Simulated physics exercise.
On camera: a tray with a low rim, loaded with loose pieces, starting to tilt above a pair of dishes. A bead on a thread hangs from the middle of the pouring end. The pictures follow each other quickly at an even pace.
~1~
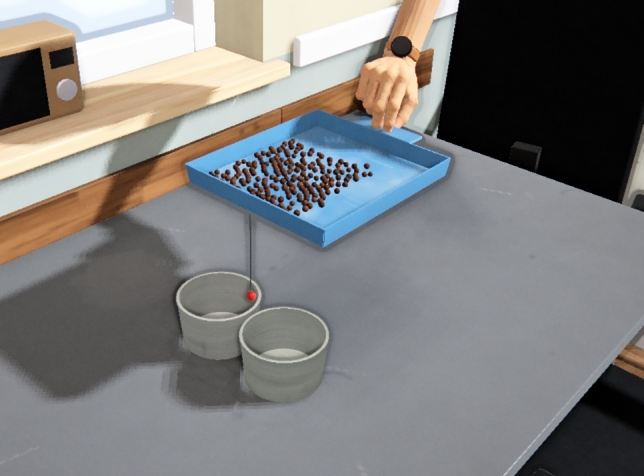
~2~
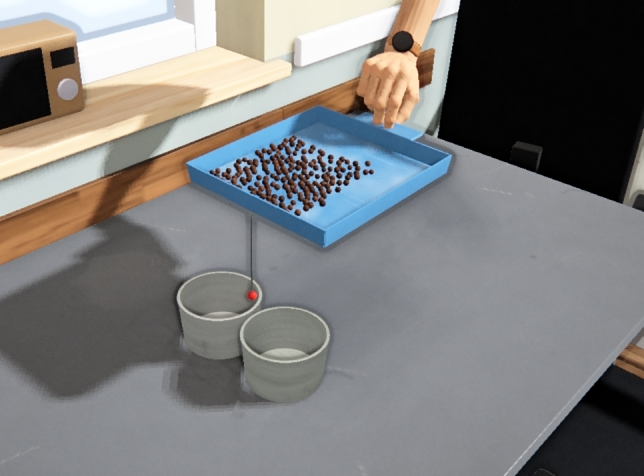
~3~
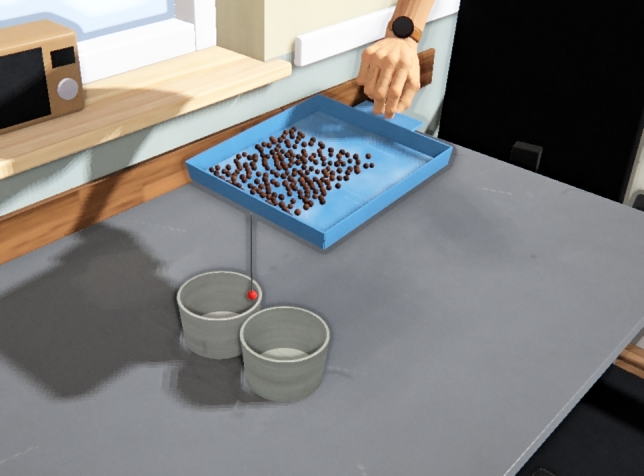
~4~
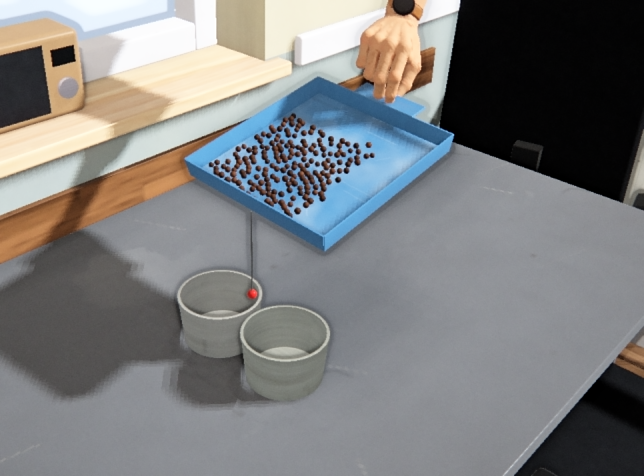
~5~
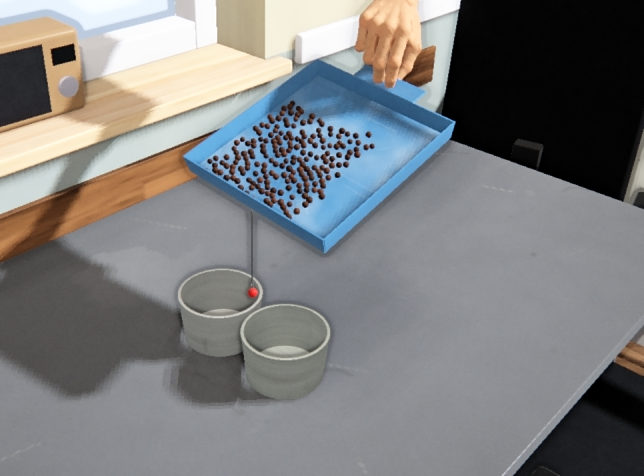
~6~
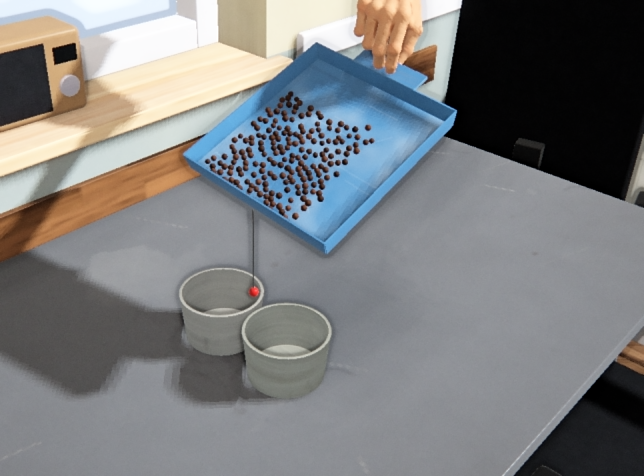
A hand raised the back of a blue tray of small brown berries above two gray dishes, slowly at first and then more steeply, while a red bead hung on a thread from its front edge.
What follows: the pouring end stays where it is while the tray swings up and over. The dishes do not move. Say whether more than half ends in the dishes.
Caught overall: Over half.
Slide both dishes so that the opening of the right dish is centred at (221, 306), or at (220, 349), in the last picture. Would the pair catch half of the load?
In turn: The smaller part; the smaller part.
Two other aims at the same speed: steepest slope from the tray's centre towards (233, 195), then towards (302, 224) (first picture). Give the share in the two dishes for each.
The first gives 50 %, the second 70 %.
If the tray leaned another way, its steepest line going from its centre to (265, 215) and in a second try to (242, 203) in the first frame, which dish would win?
In turn: Right; the dish on the left.
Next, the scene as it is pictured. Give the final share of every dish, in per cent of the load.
The left dish has 0 per cent, the right dish has 70.
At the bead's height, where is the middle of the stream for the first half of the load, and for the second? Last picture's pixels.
At about (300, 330), then at (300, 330).
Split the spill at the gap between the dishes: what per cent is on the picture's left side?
It comes to 40 per cent or so.
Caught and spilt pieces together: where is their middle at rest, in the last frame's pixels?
Roughly at (285, 374).
Shortly afterwards, tray tipped steeply; all but a few on the tray; only a few in the air.
Next, tray tipped past a quarter turn; near two thirds on the tray; a little in the right dish; only a few outside both; near a quarter in the air.
Some moments later, tray tipped past a quarter turn; near two thirds in the right dish; near a third outside both.
In the end, tray tipped past a quarter turn; near two thirds in the right dish; none at all in the left dish; near a third outside both.
